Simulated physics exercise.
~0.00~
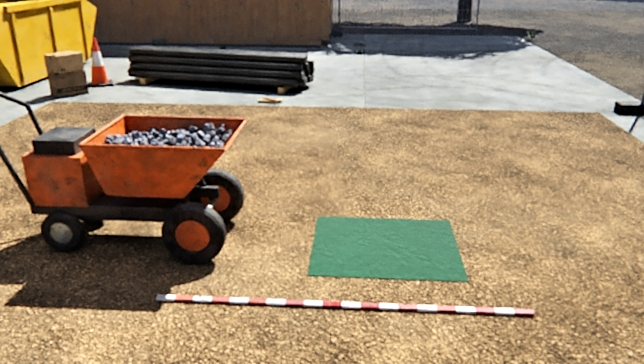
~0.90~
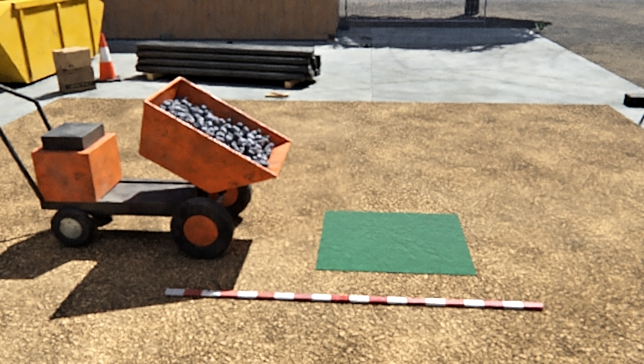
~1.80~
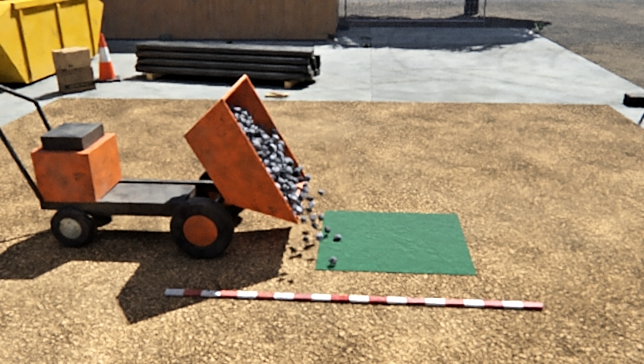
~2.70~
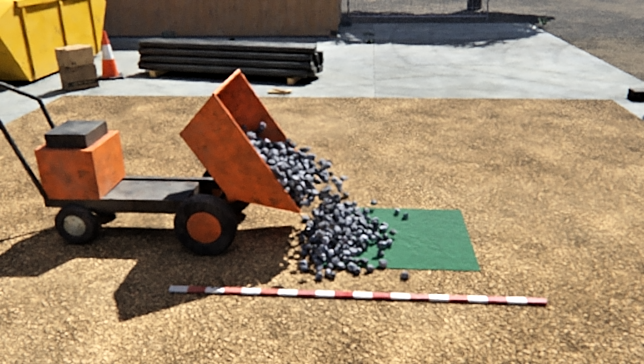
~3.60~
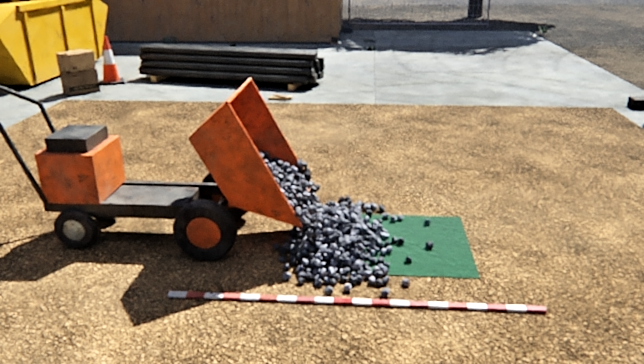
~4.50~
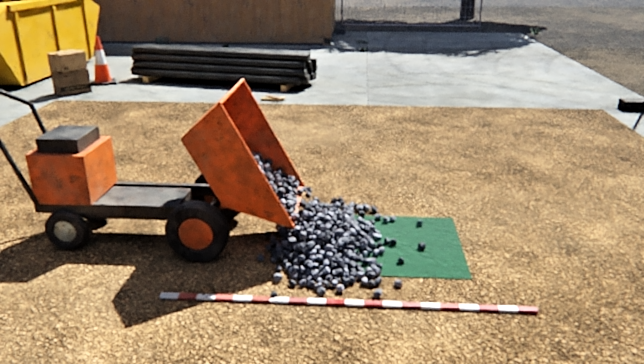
To begin with, a small orange motor barrow stands on gravelly ground, its skip level and loaded with grey stones, with a green sheet lying flat to the right and a red and white striped pole in front. The skip tips forward to the right until its floor is steep, and the first stones tumble off its lip. More pour down into a growing heap that spreads over the sheet's left part, while a few roll farther across. Finally, the skip stays tilted with some stones still inside, and the pile rests partly on the sheet and partly short of it.
